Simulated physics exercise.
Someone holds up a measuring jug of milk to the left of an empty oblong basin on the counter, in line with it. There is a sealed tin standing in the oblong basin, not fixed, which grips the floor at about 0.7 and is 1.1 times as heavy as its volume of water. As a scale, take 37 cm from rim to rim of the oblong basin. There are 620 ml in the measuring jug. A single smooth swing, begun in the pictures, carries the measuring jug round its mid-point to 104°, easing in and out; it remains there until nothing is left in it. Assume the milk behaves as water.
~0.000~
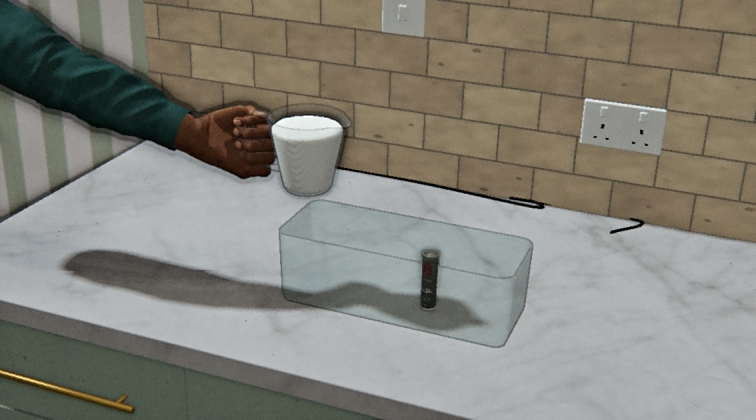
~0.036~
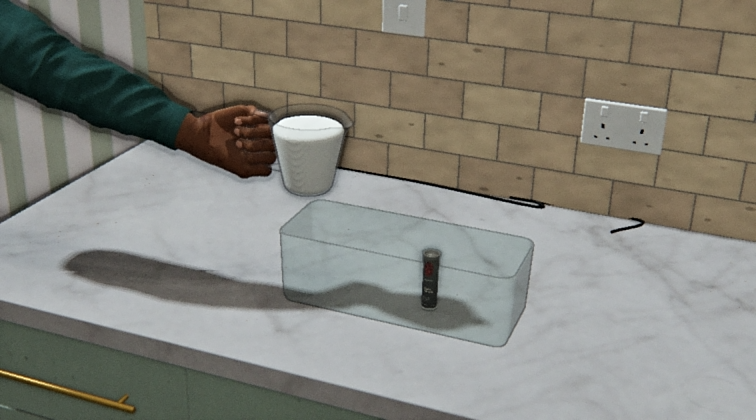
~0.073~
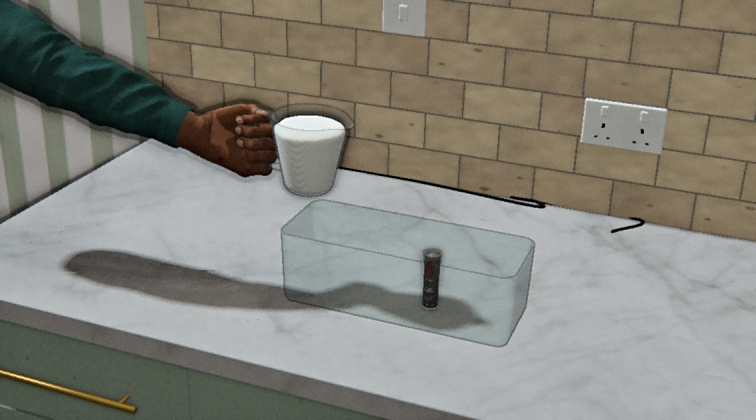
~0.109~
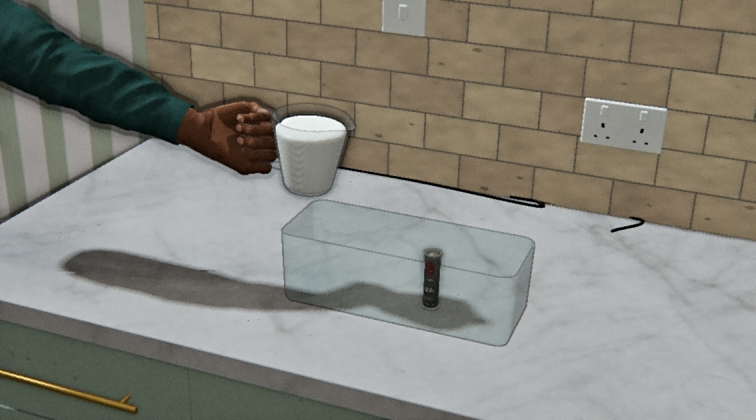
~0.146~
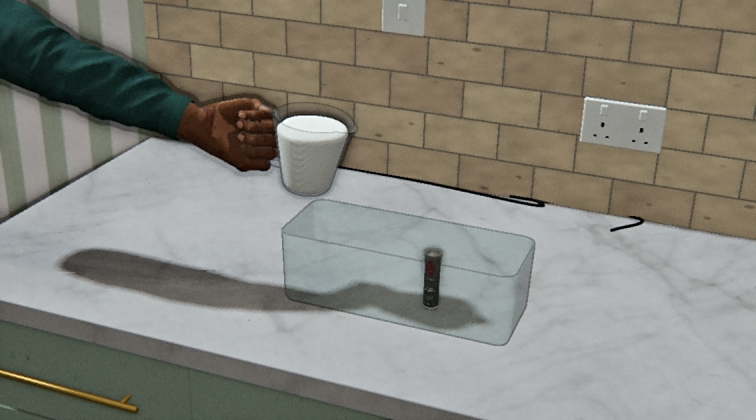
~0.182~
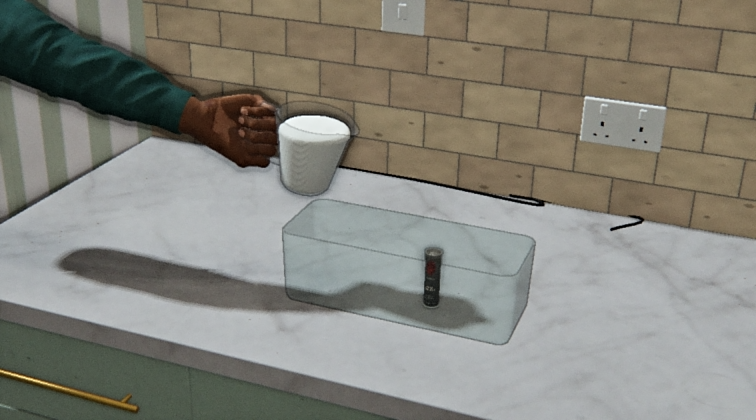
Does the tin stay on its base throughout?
Yes, it stays on its base.
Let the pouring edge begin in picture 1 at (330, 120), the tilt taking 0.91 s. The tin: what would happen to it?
Result: Tin upright.
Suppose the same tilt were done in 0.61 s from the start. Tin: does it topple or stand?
Then the tin does not tip.
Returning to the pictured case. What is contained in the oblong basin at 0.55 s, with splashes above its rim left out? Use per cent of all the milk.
About 9 per cent.
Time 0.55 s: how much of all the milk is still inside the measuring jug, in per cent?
About 72 percent.
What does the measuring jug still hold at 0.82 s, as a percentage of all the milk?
Around 16 percent of it.
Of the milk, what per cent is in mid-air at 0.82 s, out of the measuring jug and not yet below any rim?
About 12 per cent.
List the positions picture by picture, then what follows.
In the first frame, it leans 0°; its right rim is at (351, 125); the milk meets the walls at (278, 121) and (342, 132); the oblong basin's rim runs from (295, 216) to (524, 261); the tin's top is at (431, 256).
In the second frame, it leans 0°; its right rim is at (352, 125); the milk meets the walls at (279, 121) and (343, 132).
In the third frame, it leans 2°; its right rim is at (354, 126); the milk meets the walls at (280, 121) and (345, 132).
In the fourth frame, it leans 4°; its right rim is at (355, 128); the milk meets the walls at (282, 121) and (346, 134).
In the fifth frame, it leans 6°; its right rim is at (357, 130); the milk meets the walls at (282, 120) and (347, 134).
In the sixth frame, it leans 10°; its right rim is at (359, 133); the milk meets the walls at (285, 121) and (350, 135).
By 0.55 s the tilt is 69° and 71 per cent is still to pour; the tin stands where it began.
By 0.82 s the tilt is 102° and 16 per cent is still to pour; the tin stands where it began.
By 1.10 s the tilt is 104° and 0 per cent is still to pour; the tin stands where it began.
By 1.41 s the tilt is 104° and 0 per cent is still to pour; the tin stands where it began.
At rest the tin stands where it began.
